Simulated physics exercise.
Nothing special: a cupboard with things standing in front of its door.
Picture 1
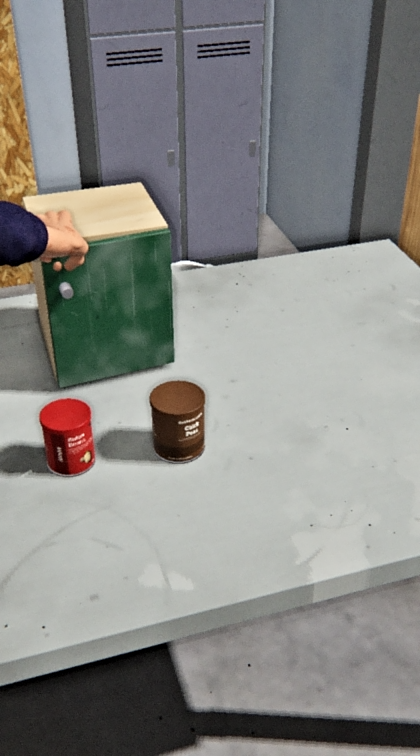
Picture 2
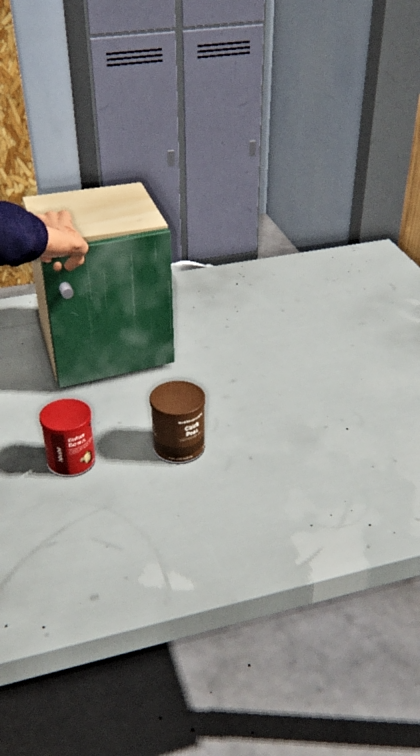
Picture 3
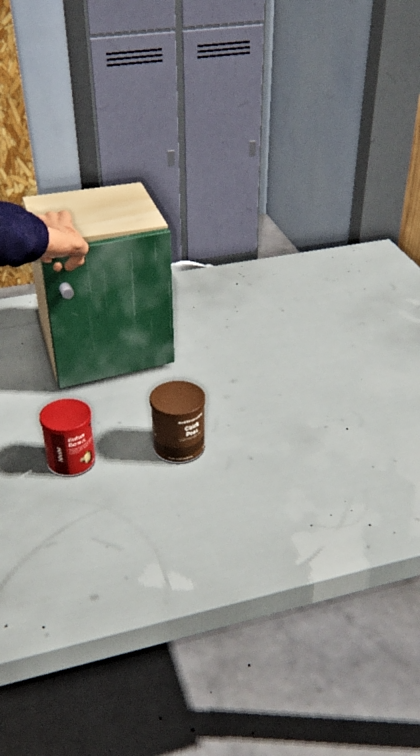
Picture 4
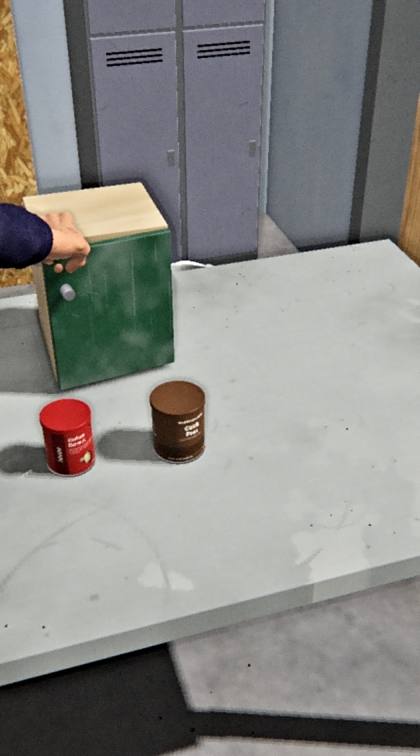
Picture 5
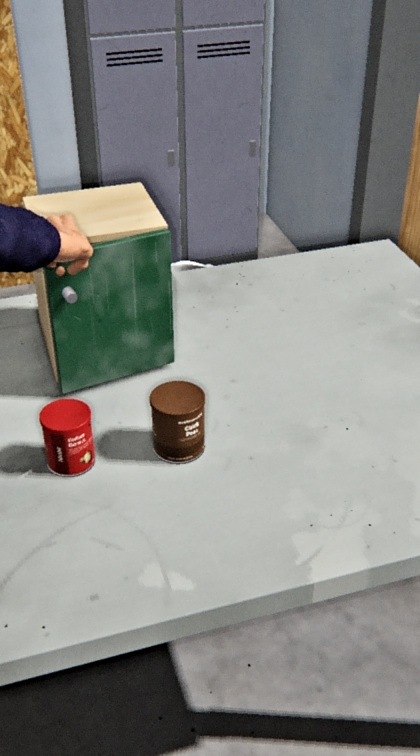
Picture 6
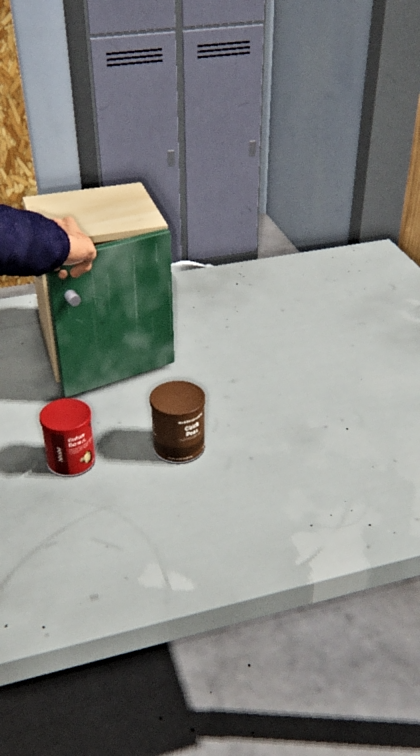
To begin with, a hand rests at the top edge of a small cupboard's nearly closed green door, with a red pot and a brown tin standing on the table in front. The hand stays almost still, then pulls the door slightly outward, while the pot and tin remain in place.
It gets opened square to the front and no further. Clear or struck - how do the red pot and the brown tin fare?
Tally: Red pot clear; brown tin struck.
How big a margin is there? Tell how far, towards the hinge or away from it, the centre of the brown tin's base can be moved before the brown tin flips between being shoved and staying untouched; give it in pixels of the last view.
Down, by 12 pixels.
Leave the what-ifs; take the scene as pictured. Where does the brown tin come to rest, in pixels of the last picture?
Its middle settles around (231, 428) in the last picture.
Then, 1.44 s later than the last frame, door 74° open; red pot at rest near (69, 439); brown tin shifted a little near (199, 424).
When it is over, the red pot escapes contact, near (69, 439); the brown tin gets knocked, near (231, 428).
